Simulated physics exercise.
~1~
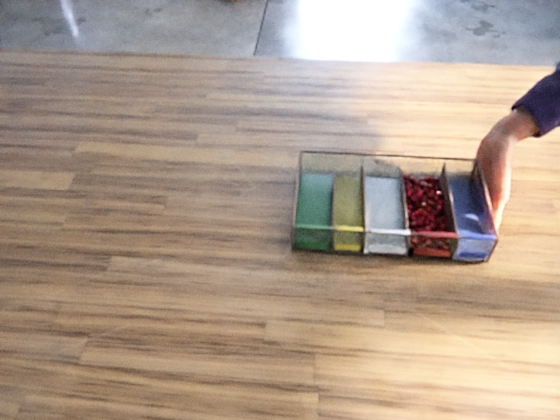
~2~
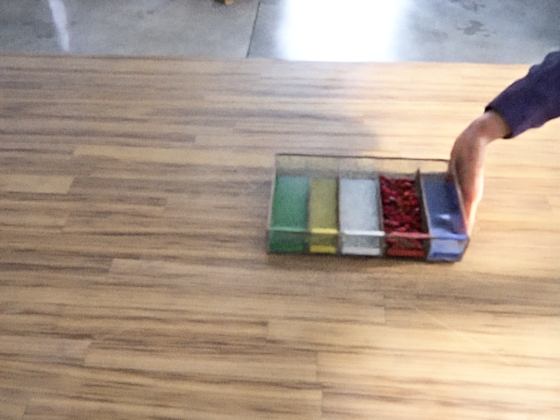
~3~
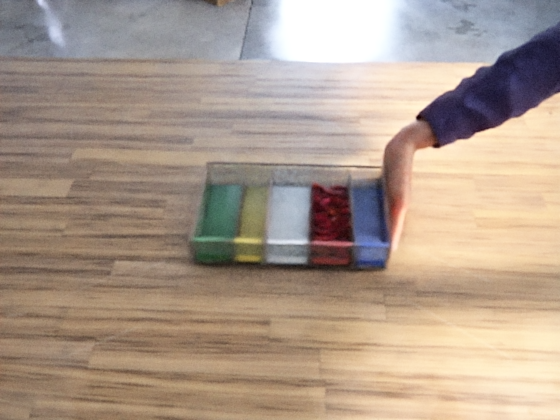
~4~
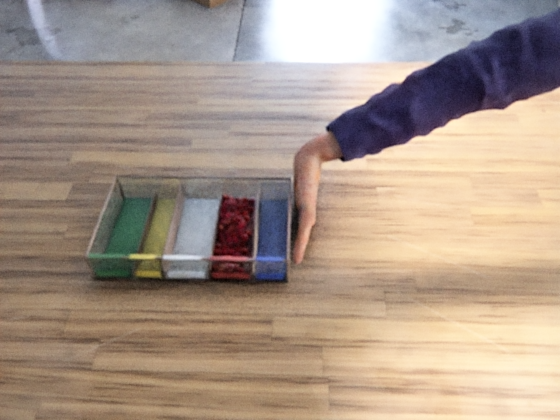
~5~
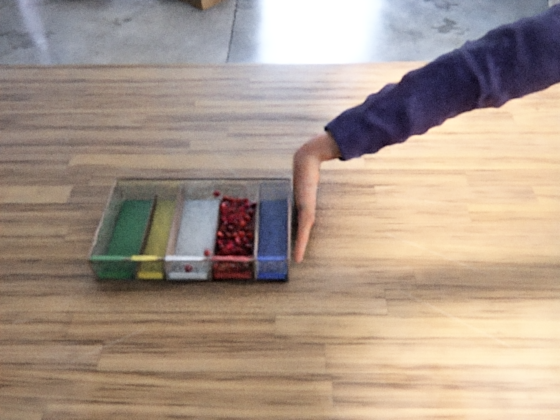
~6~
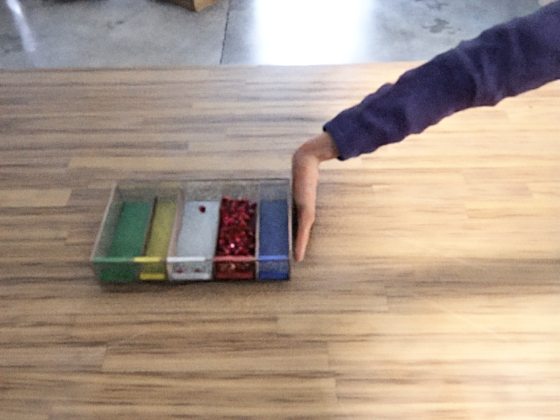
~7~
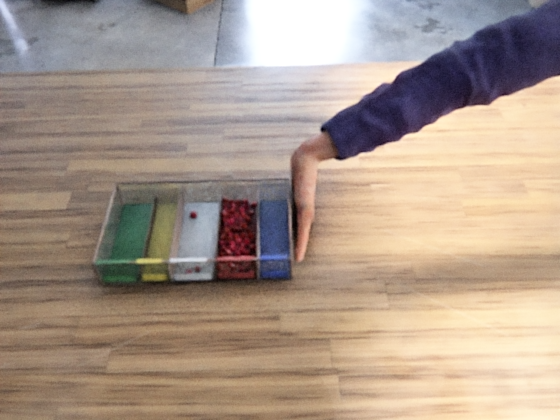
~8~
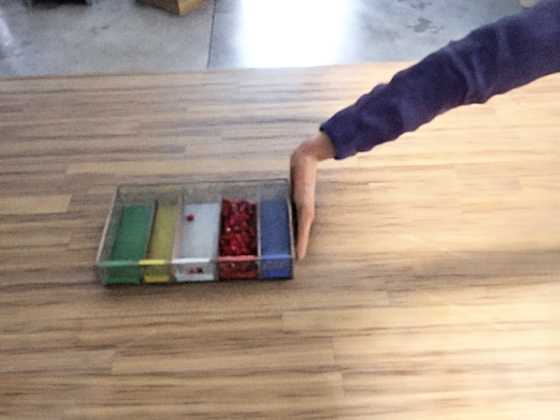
In this clip, a hand slides a clear tray with green, yellow, white, red and blue compartments leftward across a wooden surface and stops, sending a few small red pieces into the white section, while most remain in the red one as everything settles.
